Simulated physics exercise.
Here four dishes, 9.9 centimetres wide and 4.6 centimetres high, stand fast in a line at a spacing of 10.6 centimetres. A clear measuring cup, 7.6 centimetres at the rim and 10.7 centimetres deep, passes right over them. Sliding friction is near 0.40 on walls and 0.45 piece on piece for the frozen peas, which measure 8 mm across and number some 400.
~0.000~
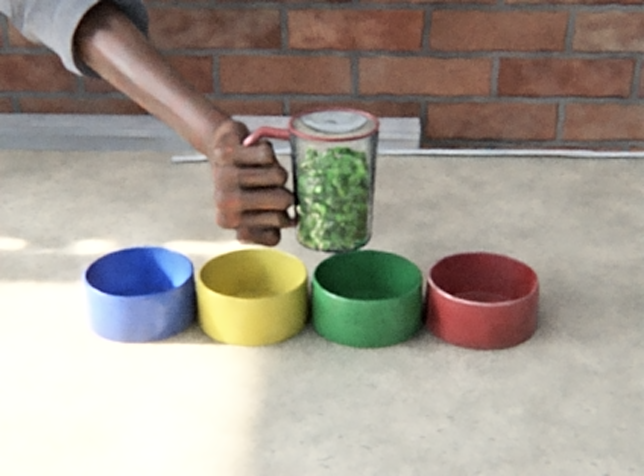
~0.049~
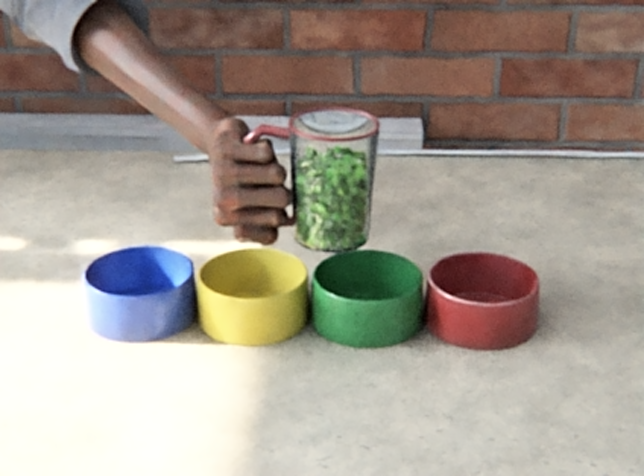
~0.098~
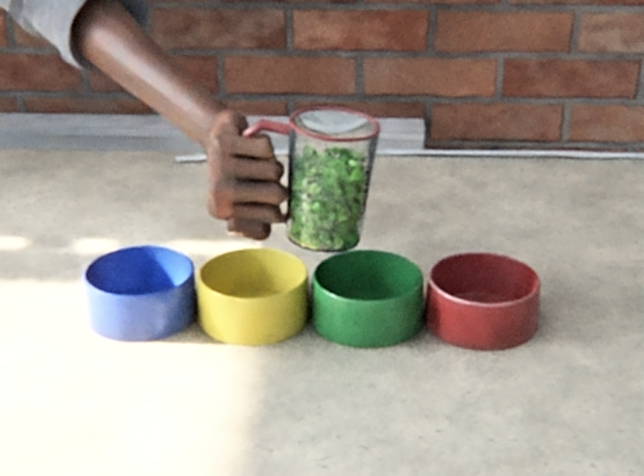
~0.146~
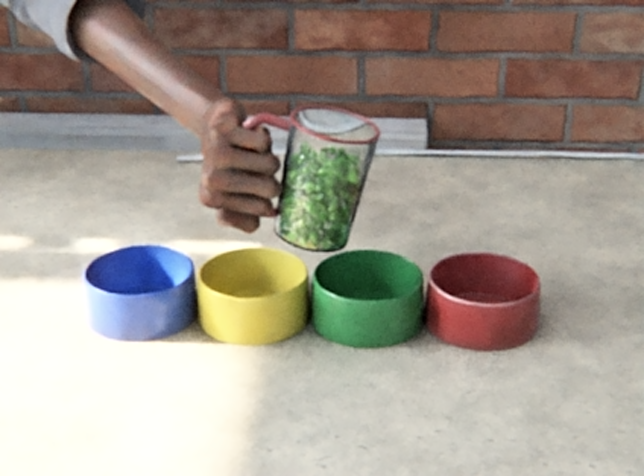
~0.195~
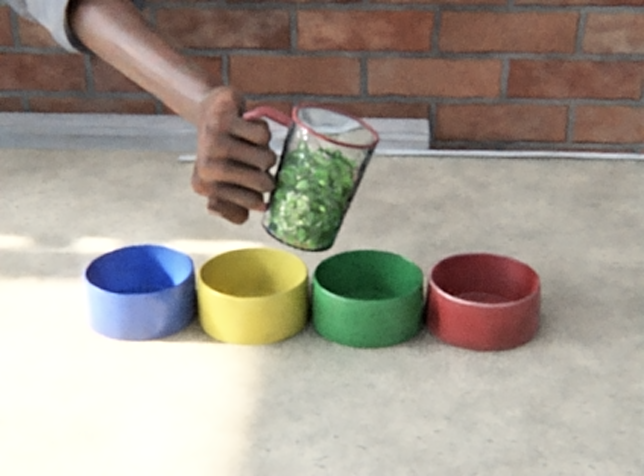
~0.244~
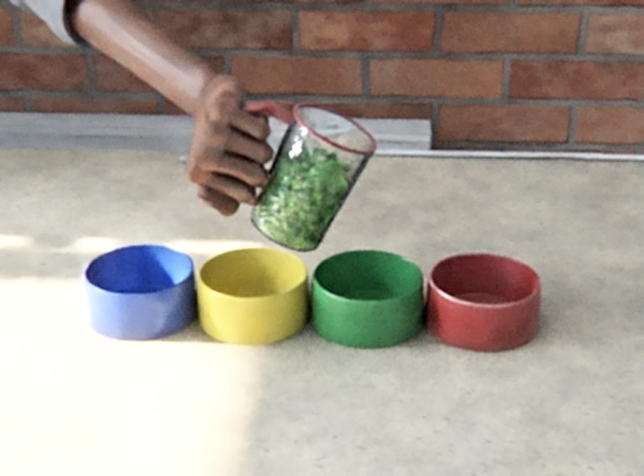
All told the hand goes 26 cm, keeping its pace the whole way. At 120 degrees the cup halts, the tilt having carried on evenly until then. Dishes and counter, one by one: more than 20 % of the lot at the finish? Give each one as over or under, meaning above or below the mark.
Red: Under, blue: Under, green: Under, yellow: Over, counter: Under.
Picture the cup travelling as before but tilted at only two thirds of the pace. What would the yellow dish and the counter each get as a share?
Yellow 90; counter 10.
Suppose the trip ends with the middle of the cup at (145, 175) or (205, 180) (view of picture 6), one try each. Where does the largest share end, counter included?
Yellow, then yellow.
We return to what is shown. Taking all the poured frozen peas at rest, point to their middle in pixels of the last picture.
Look around (261, 294) in the last picture.
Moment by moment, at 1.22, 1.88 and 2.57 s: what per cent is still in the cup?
Around 10 per cent at the first moment, 0 at the second and 0 at the third.
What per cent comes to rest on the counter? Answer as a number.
5 per cent.
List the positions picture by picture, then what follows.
In the first frame, cup at (334, 181), tilt 0 degrees, lip at (378, 125), moved 0.0 cm; middle of the pieces at (332, 197); red dish at (483, 277); green dish at (367, 275); yellow dish at (253, 273); blue dish at (139, 271).
In the second frame, cup at (333, 181), tilt 1 degrees, lip at (378, 125), moved 0.1 cm; middle of the pieces at (330, 197).
In the third frame, cup at (329, 181), tilt 5 degrees, lip at (379, 128), moved 0.5 cm; middle of the pieces at (325, 196).
In the fourth frame, cup at (323, 180), tilt 12 degrees, lip at (378, 134), moved 1.0 cm; middle of the pieces at (317, 195).
In the fifth frame, cup at (317, 180), tilt 18 degrees, lip at (378, 140), moved 1.5 cm; middle of the pieces at (309, 194).
In the sixth frame, cup at (310, 180), tilt 25 degrees, lip at (375, 147), moved 2.1 cm; middle of the pieces at (301, 193); red dish at (484, 278); green dish at (368, 275); yellow dish at (253, 272); blue dish at (139, 269). The cup turns about 135 degrees a second and travels 11 cm a second.
After 1.22 s, tilt 120 degrees; cup holds 10 %, green 5 %, yellow 85 %.
After 1.88 s, tilt 120 degrees; cup holds 0 %, green 5 %, yellow 95 %.
After 2.57 s, tilt 120 degrees; cup holds 0 %, green 5 %, yellow 95 %.
At rest (2.9 s), red 0 %, blue 0 %, green 5 %, yellow 95 %, counter 5 %.
